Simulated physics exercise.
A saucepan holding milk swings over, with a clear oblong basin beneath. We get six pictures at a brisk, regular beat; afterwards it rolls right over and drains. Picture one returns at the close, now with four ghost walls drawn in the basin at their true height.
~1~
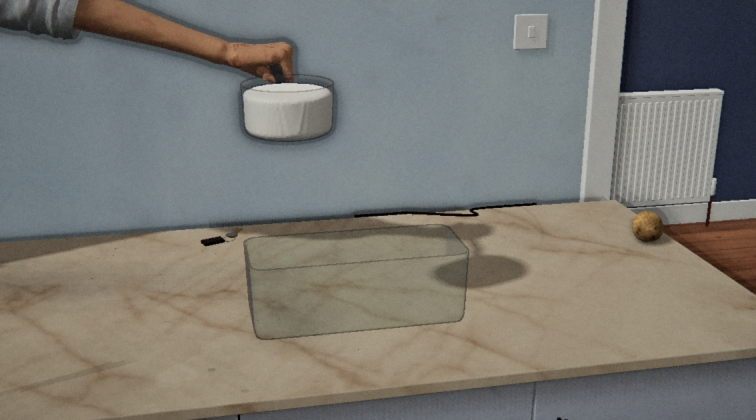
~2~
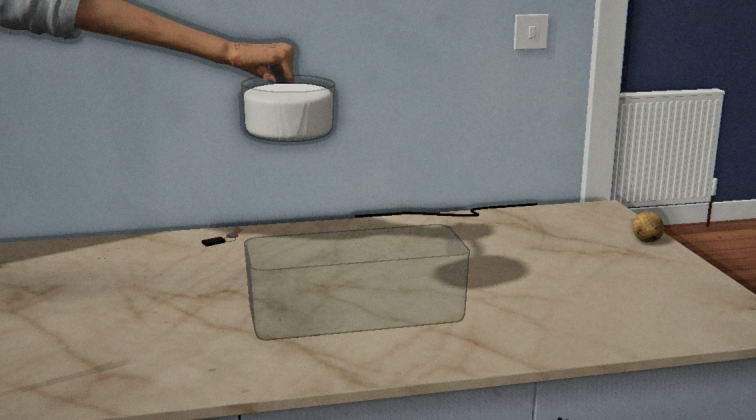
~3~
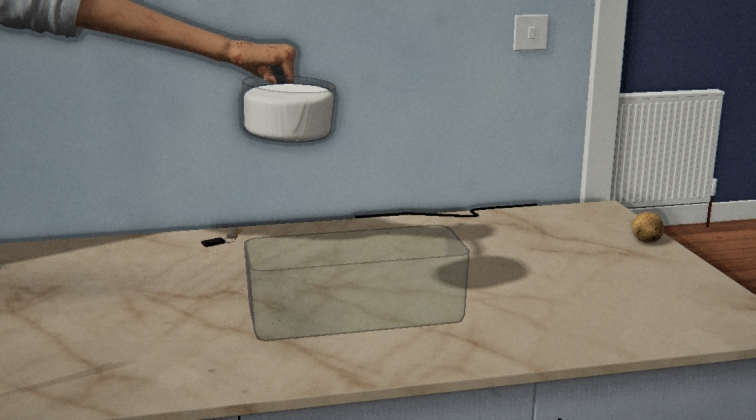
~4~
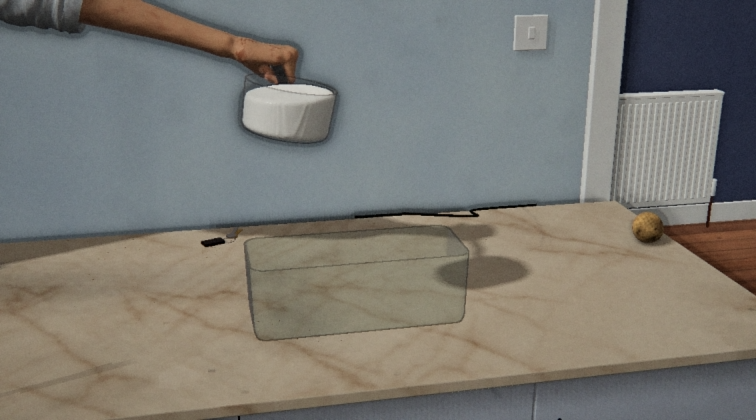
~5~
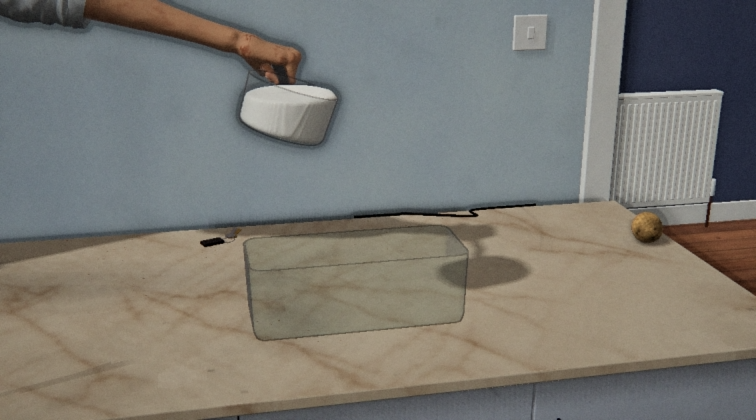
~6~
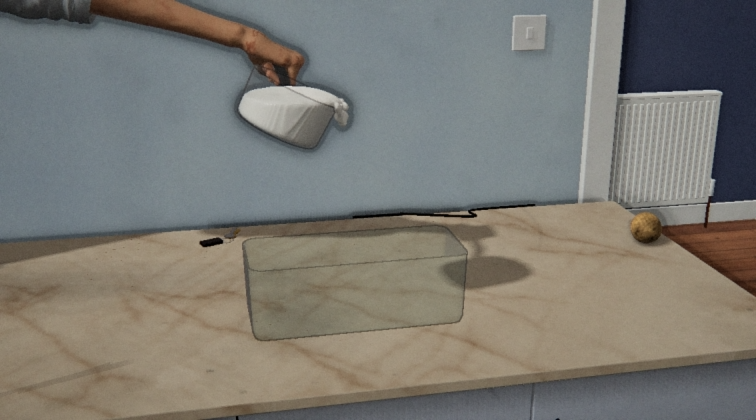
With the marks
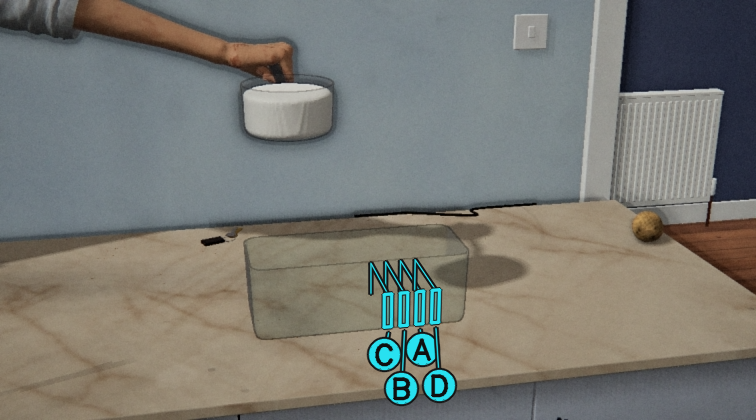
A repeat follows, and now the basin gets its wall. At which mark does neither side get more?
B is best.
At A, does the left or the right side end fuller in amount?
The left one.
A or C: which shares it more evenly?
That is position C.
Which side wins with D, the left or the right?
More ends on the left.
In cyan, A at (420, 329); B at (404, 331); C at (388, 332); D at (435, 328).
Choosing A, about 86 % ends left of the wall and 12 % right of it.
Choosing B, about 52 % ends left of the wall and 46 % right of it.
Choosing C, about 29 % ends left of the wall and 70 % right of it.
Choosing D, about 96 % ends left of the wall and 3 % right of it.
